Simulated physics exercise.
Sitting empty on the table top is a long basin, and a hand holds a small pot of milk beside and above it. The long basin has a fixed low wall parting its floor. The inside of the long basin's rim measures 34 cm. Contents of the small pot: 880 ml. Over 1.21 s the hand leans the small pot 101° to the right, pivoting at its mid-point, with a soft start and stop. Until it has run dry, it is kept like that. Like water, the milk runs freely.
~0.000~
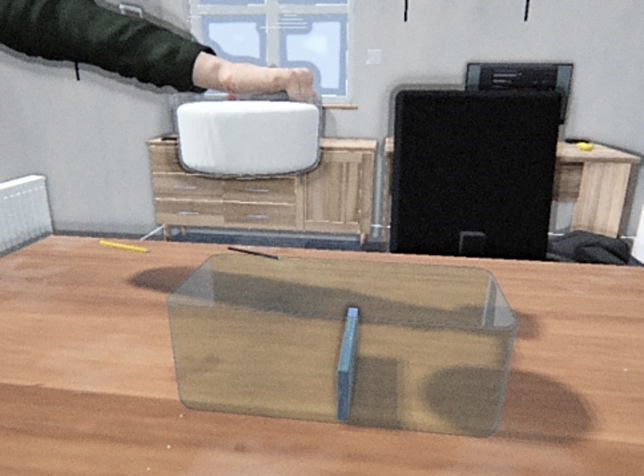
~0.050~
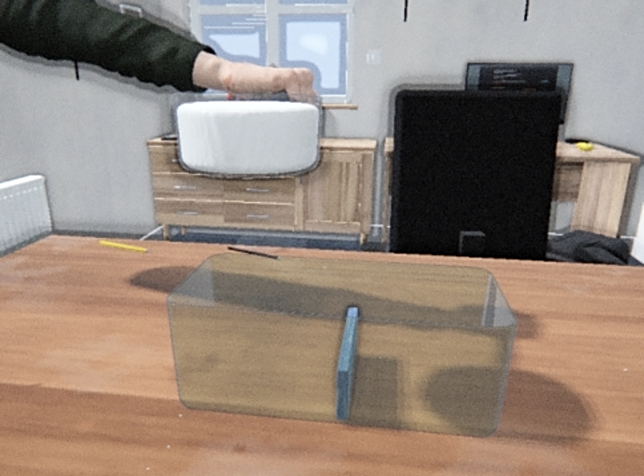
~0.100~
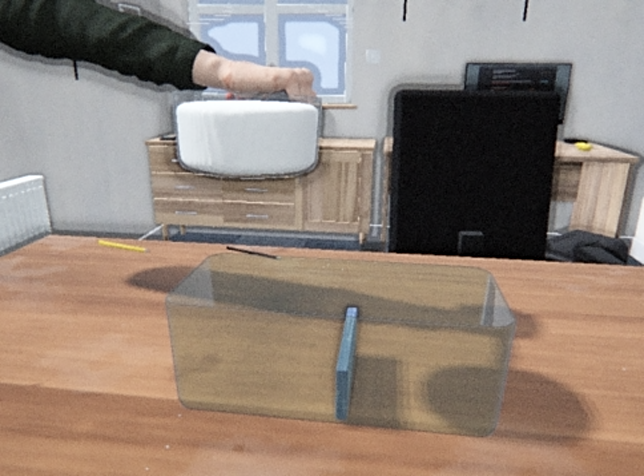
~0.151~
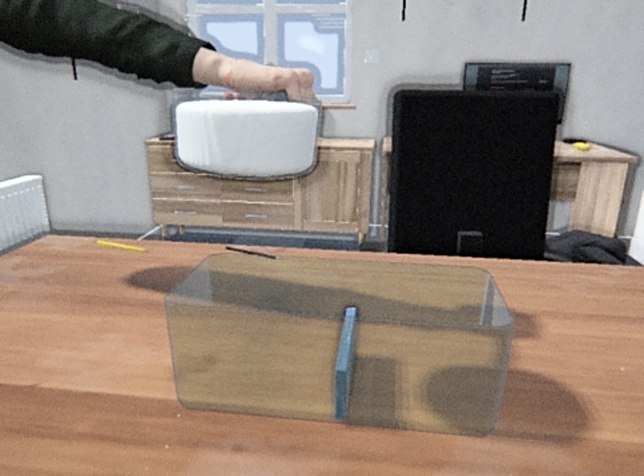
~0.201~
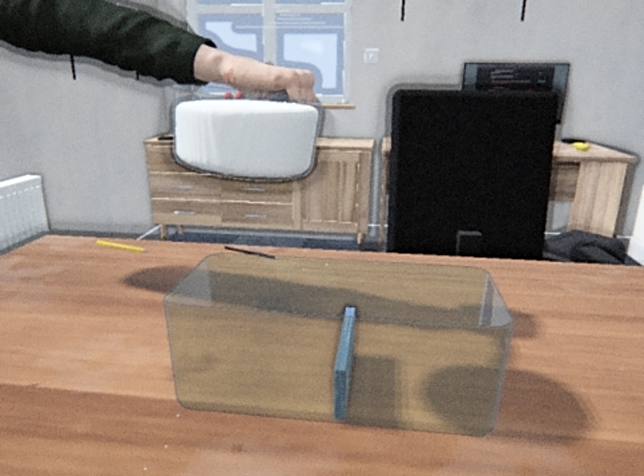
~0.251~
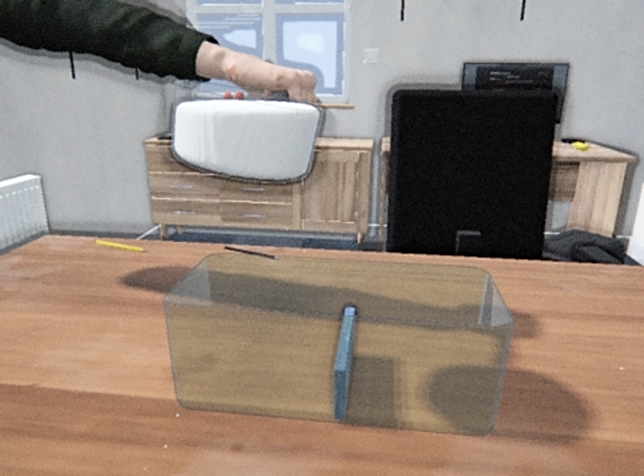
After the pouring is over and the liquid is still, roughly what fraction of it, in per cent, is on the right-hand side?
Roughly 80 out of 100 parts.
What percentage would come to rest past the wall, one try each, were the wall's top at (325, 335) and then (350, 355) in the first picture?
Try 1: 95 %; try 2: 75 %.
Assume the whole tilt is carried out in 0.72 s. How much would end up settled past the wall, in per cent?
75 per cent.
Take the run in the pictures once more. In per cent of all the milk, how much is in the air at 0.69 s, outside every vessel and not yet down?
I'd say close to 32 per cent.
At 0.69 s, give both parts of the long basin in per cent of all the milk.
Left side near 1, right side near 12.
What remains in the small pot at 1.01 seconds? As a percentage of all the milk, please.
About 10 per cent.
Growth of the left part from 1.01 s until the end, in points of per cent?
I'd put it at some 16 percent.
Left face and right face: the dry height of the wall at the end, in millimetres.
Left: Roughly 54 mm; right: Roughly 28 mm.
After 0.69 s the tilt is 61° and 55 per cent is still to pour, 1 is left of the wall and 12 right of it.
After 1.01 s the tilt is 94° and 11 per cent is still to pour, 4 is left of the wall and 74 right of it.
After 1.35 s the tilt is 101° and 1 per cent is still to pour, 17 is left of the wall and 79 right of it.
After 1.71 s the tilt is 101° and 0 per cent is still to pour, 20 is left of the wall and 80 right of it.
In the end 20 per cent lies left of the wall, 80 right of it and 1 outside.
